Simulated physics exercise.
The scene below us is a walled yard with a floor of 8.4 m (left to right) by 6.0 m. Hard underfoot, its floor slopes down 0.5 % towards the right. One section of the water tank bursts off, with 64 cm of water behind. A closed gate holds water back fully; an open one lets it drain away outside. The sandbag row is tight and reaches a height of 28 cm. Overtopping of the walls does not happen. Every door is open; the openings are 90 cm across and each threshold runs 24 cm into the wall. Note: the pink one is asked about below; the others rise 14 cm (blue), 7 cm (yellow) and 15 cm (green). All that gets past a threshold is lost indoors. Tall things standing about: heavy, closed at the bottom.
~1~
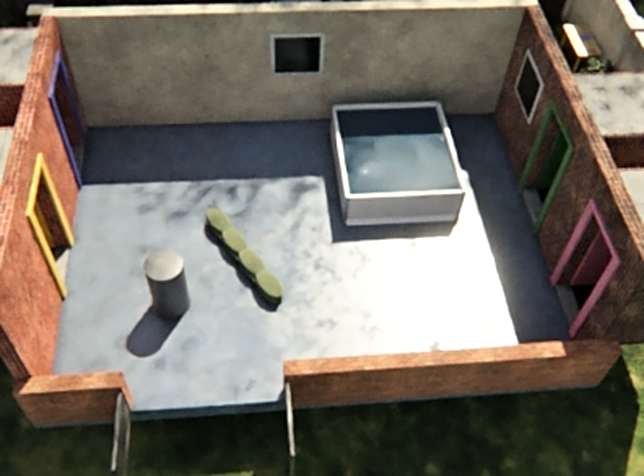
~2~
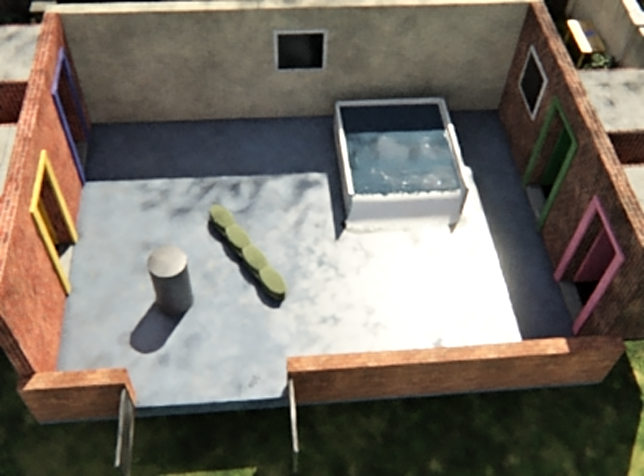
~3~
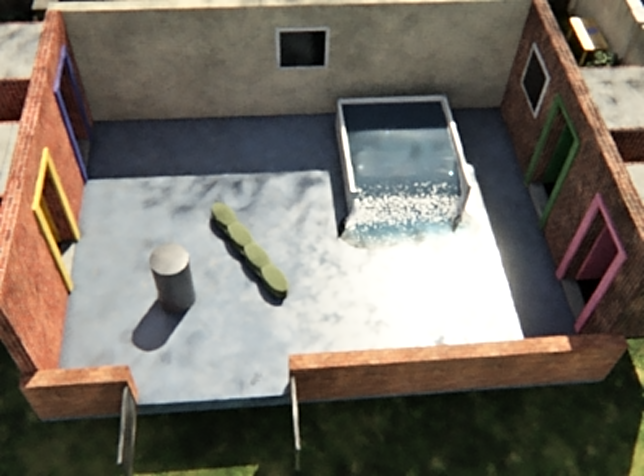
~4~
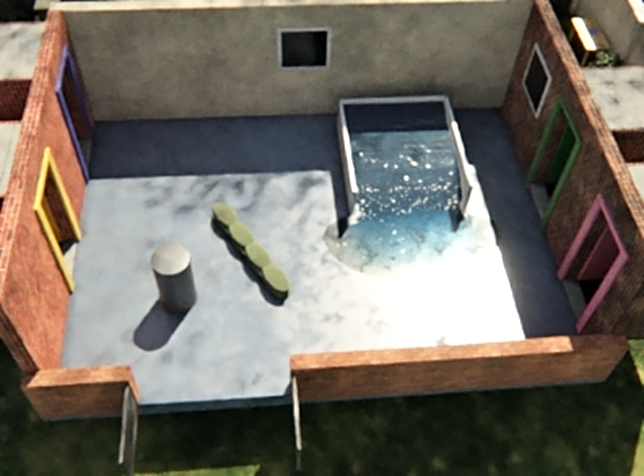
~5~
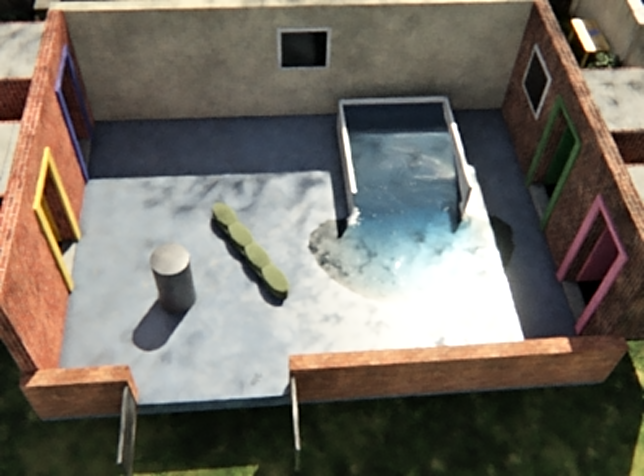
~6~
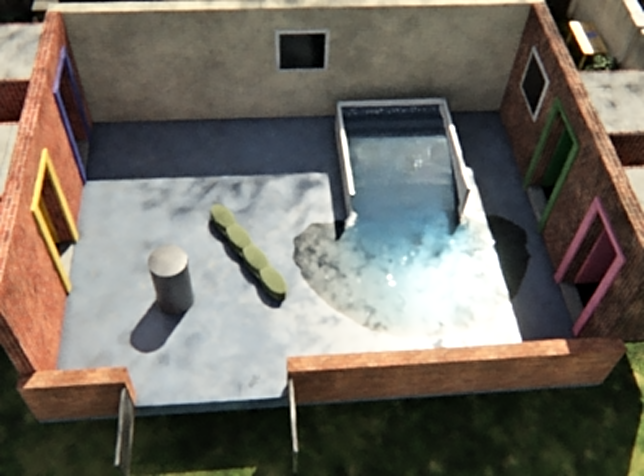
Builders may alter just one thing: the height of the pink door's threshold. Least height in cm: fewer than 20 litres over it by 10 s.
Approx. 22 cm.
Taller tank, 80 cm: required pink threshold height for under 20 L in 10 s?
The step needs to be some 28 cm.
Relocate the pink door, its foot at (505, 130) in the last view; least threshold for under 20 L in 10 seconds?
Something near 14.0 cm.
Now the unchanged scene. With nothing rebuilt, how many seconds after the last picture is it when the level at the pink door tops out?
Roughly 2.0 s.
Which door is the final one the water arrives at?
It's the blue door.
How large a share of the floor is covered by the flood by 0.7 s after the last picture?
Around 30 per cent of the floor.
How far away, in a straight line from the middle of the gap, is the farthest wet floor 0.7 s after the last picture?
It gets close to 3.8 metres out.
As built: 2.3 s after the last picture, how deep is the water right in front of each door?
At the blue door the depth is 0 cm, at yellow 0 cm, at green 1 cm and at pink 24 cm.
Then, 0.7 s after the last picture water covers 30 % of the floor, deepest (35 cm) near (428, 373); 6 cm at the pink door, 0 litres in over its 7 cm threshold.
Then, 2.3 s after the last picture water covers 40 % of the floor, deepest (37 cm) near (581, 364); 24 cm at the pink door, 51 litres in over its 7 cm threshold.
Then, 9.3 s after the last picture water covers 95 % of the floor, deepest (14 cm) near (523, 195); 7 cm at the pink door, 241 litres in over its 7 cm threshold.
At the pink door as built, the water peaked near 25 cm, 2.1 s after the last picture.
With a threshold of 20 cm, 28 litres would have come in within the 10 s; with 27.5 cm, 4 litres. So under 20 litres takes about 22 cm.
